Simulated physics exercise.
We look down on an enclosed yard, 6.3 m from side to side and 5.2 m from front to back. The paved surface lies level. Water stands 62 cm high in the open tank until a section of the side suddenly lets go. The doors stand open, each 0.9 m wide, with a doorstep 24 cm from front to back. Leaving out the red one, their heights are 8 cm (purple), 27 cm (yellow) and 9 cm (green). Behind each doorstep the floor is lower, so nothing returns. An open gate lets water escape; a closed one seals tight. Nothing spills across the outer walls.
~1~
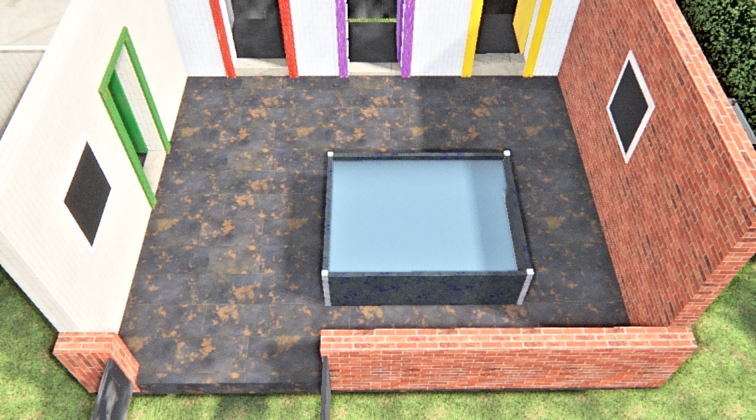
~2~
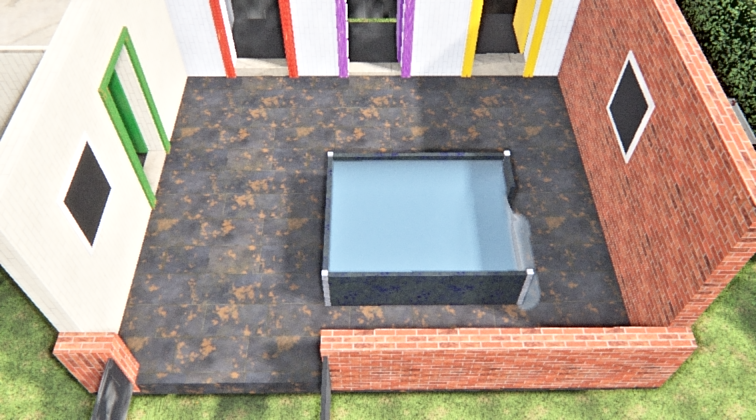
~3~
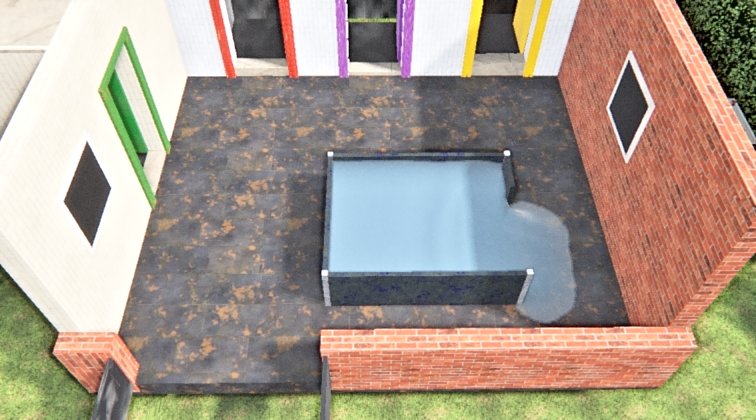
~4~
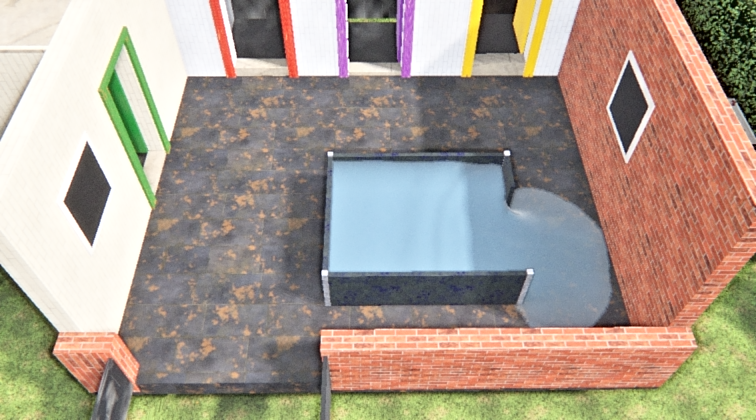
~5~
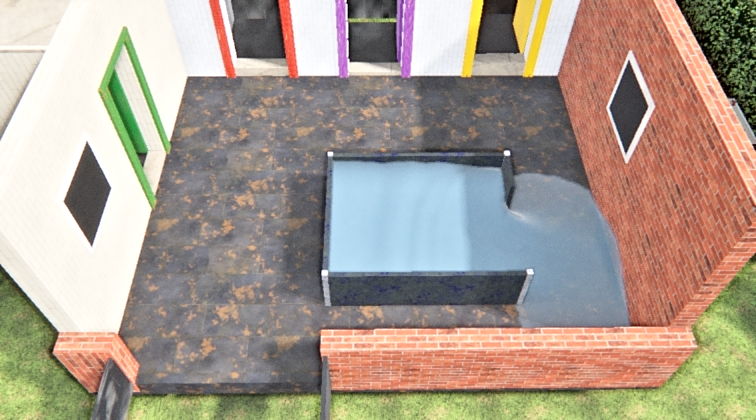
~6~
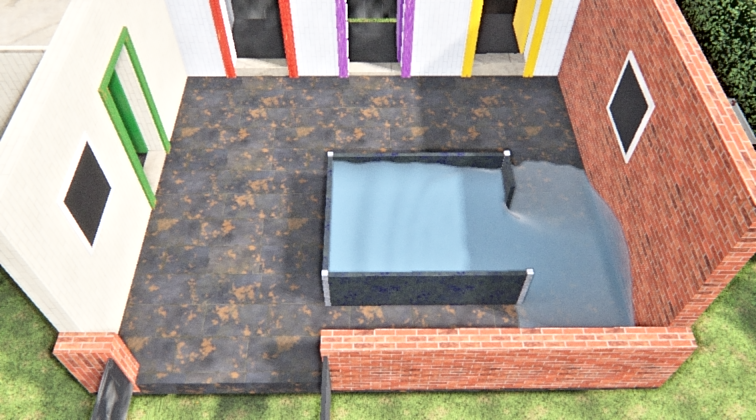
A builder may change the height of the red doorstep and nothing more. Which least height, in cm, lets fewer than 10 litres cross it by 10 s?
At least 9 cm or so.
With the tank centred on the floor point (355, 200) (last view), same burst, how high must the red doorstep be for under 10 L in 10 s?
Some 9.5 cm.
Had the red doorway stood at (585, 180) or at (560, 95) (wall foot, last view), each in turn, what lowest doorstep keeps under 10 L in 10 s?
Roughly 18 and 18 cm.
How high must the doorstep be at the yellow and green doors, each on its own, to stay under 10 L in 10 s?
About 18 cm at yellow and 9.5 cm at green.
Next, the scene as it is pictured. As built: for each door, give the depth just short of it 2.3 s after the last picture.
In cm: Purple 3, red 0, yellow 22, green 0.
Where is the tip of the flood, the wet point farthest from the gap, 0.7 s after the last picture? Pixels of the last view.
At about (557, 110).
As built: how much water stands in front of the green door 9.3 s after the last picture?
About 10.5 cm.
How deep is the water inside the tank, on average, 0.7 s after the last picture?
Some 42 cm.
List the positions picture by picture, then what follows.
The open tank at (422, 213) is whole and still, 62 cm deep; the red door at (254, 26) is dry, in the first picture.
Water pours out at (511, 250) and has run 0.3 m, to (534, 290); about 5 cm deep outside, 62 cm at the back, in the second picture.
Water pours out at (511, 251) and has run 0.8 m, to (563, 240); about 10 cm deep outside, 62 cm at the back, in the third picture.
Water pours out at (511, 251) and has run 1.3 m, to (600, 247); about 8 cm deep outside, 62 cm at the back, in the fourth picture.
The gap is at (511, 251), the front 1.4 m out at (590, 196); the back of the open tank holds 62 cm, in the fifth picture.
The gap is at (511, 251), the front 1.6 m out at a hidden place; the back of the open tank holds 60 cm; 4.7 m in a straight line remain to the red door at (254, 26), in the sixth picture.
Then, 0.7 s after the last picture water covers 15 % of the floor, deepest (57 cm) near (627, 359); it has not reached the red door.
Then, 2.3 s after the last picture water covers 45 % of the floor, deepest (34 cm) near (627, 359); it has not reached the red door.
Then, 9.3 s after the last picture water covers 95 % of the floor, deepest (11 cm) near (153, 208); 11 cm at the red door, 0 litres in over its 17 cm doorstep.
At the red door as built, the water peaked near 13 cm, 7.9 s after the last picture.
Run again over the same 10 s with other heights there, 19 litres in over 7.5 cm, 5 litres over 10.5 cm. The limit of 10 litres is kept from about 9 cm up.
